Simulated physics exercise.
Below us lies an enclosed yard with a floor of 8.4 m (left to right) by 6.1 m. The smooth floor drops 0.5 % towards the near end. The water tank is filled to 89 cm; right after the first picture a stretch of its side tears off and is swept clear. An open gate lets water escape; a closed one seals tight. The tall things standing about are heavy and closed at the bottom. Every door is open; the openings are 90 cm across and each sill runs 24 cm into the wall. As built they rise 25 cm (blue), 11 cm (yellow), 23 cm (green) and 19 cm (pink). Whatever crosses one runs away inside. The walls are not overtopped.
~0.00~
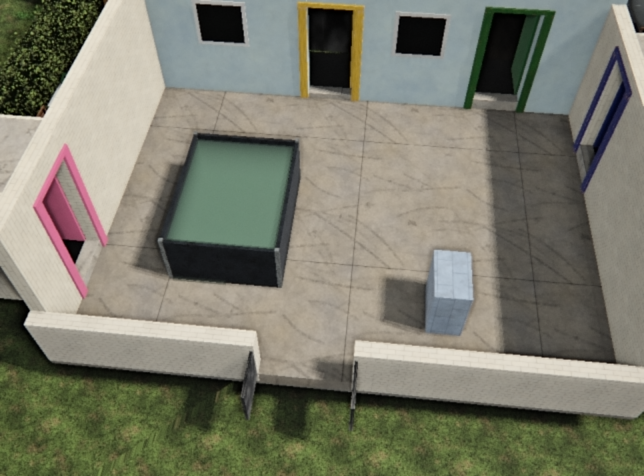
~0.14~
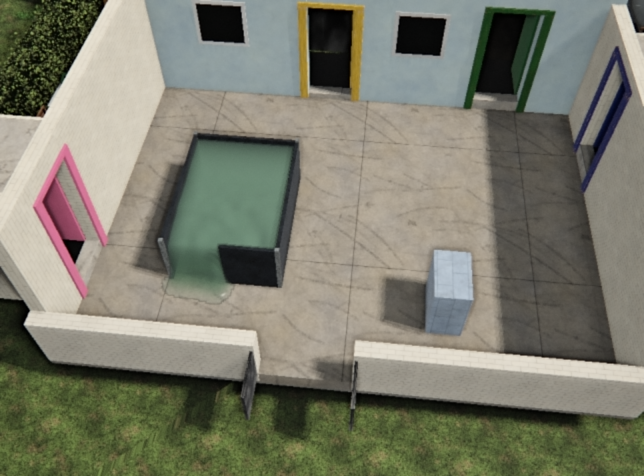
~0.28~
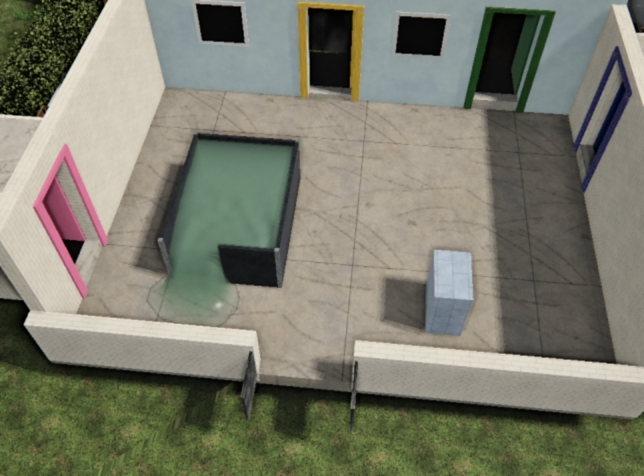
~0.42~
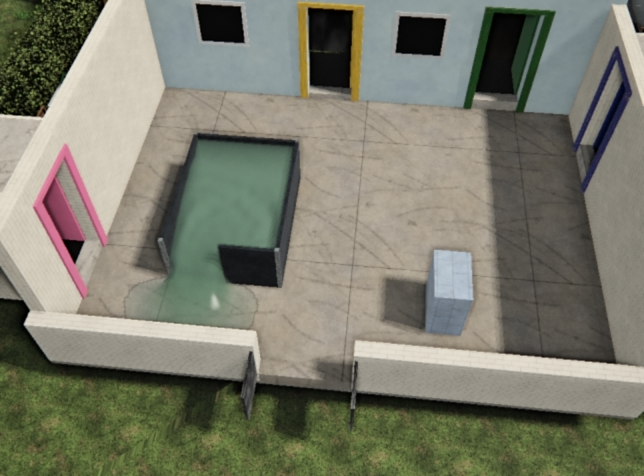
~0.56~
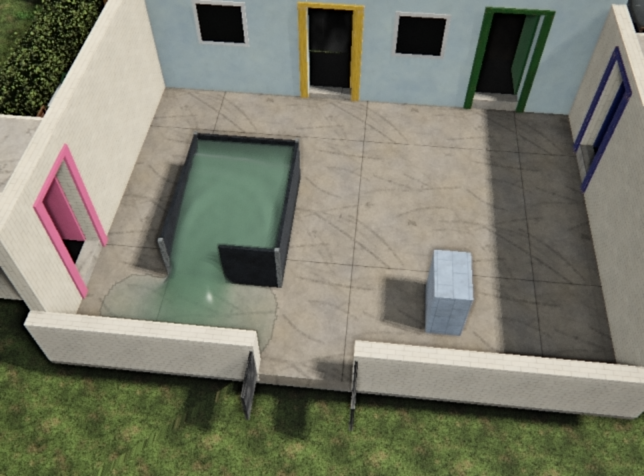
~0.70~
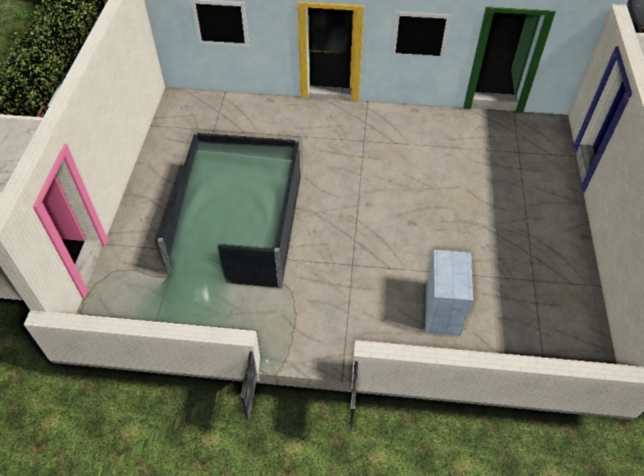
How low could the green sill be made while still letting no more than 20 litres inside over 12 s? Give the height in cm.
Some 7.5 cm above the ground.
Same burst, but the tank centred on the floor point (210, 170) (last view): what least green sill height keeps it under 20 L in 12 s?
Some 9.0 cm.
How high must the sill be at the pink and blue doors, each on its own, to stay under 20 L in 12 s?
About 18 cm at pink and 9.5 cm at blue.
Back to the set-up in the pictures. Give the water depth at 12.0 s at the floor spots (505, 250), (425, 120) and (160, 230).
Roughly 8, 4 and 8 cm, in turn.
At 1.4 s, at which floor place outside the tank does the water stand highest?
At about (67, 340).
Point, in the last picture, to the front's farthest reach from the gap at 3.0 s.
At about (615, 393).
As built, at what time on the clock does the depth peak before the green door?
At about 10.0 s.
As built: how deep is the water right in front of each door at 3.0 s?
In cm: Blue 0, yellow 0, green 0, pink 21.
After 1.4 s water covers 10 % of the floor, deepest (76 cm) near (67, 340); it has not reached the green door.
After 3.0 s water covers 50 % of the floor, deepest (41 cm) near (78, 341); it has not reached the green door.
After 12.0 s water covers 95 % of the floor, deepest (12 cm) near (597, 358); 9 cm at the green door, 0 litres in over its 23 cm sill.
At the green door as built, the water arrived by 5.3 s and peaked near 12 cm at 10.2 s.
Run again over the same 12 s with other heights there, 28 litres in over 6.5 cm, 11 litres over 8.5 cm. The limit of 20 litres is kept from about 7.5 cm up.
